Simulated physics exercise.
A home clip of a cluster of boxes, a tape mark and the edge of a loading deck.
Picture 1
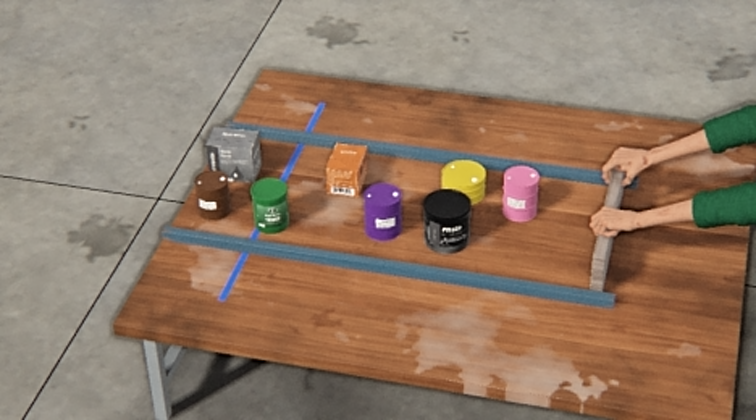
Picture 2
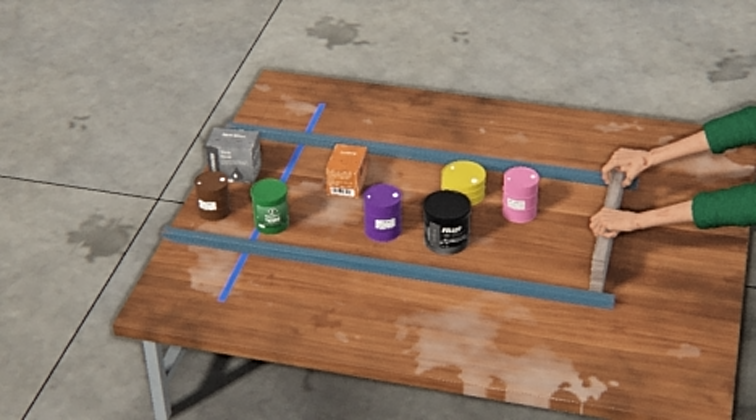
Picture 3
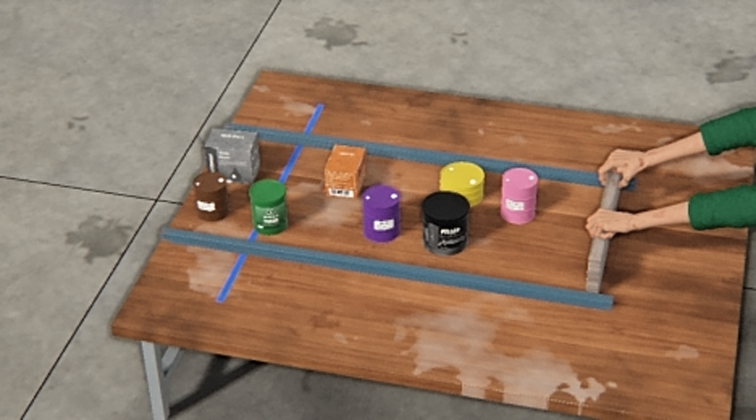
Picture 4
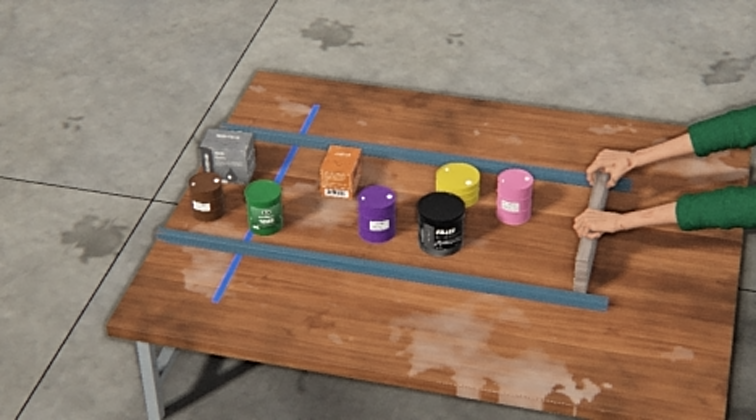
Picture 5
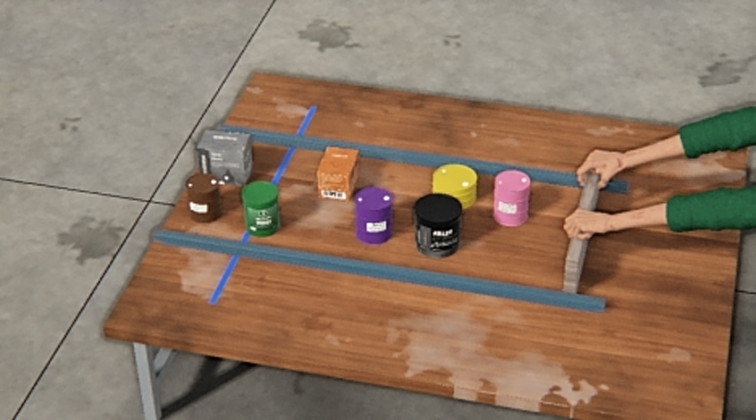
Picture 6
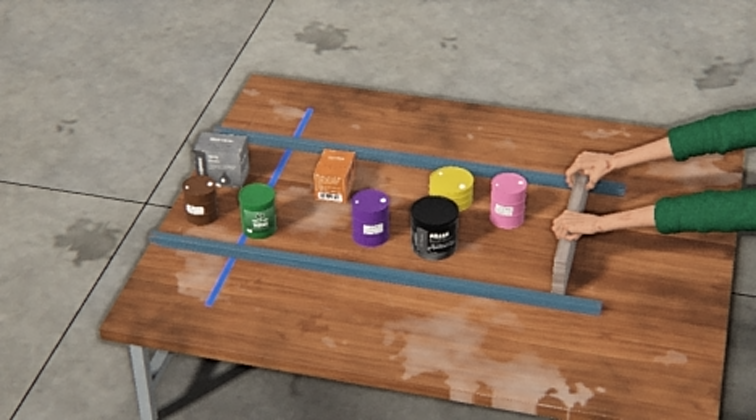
Two hands in green sleeves held a wooden plank across two blue rails on a table, then slid it slightly left, while the colourful containers and boxes between the rails stayed put.
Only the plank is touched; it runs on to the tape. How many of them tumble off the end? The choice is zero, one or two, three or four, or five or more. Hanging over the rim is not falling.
The number that fall off is one or two.
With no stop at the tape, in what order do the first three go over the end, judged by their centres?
They are the grey box, then the purple canister, then the orange box.
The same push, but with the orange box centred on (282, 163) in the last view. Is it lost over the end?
It survives.
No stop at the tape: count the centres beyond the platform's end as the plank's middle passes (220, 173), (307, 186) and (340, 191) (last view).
The counts: 4, 0 and 0.
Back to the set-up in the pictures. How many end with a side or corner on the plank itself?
In contact: 3.
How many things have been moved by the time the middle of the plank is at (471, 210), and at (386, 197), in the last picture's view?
At the one place 2, at the other 4.
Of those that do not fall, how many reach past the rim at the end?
0 of them.
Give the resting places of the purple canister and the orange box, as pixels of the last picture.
The purple canister at (203, 179), the orange box at (224, 160).
A little later, none off yet; grey box at rest near (222, 160); brown canister at rest near (200, 201); green pail at rest near (258, 212).
When it is over, the number that fall off is one or two; down, grey box.
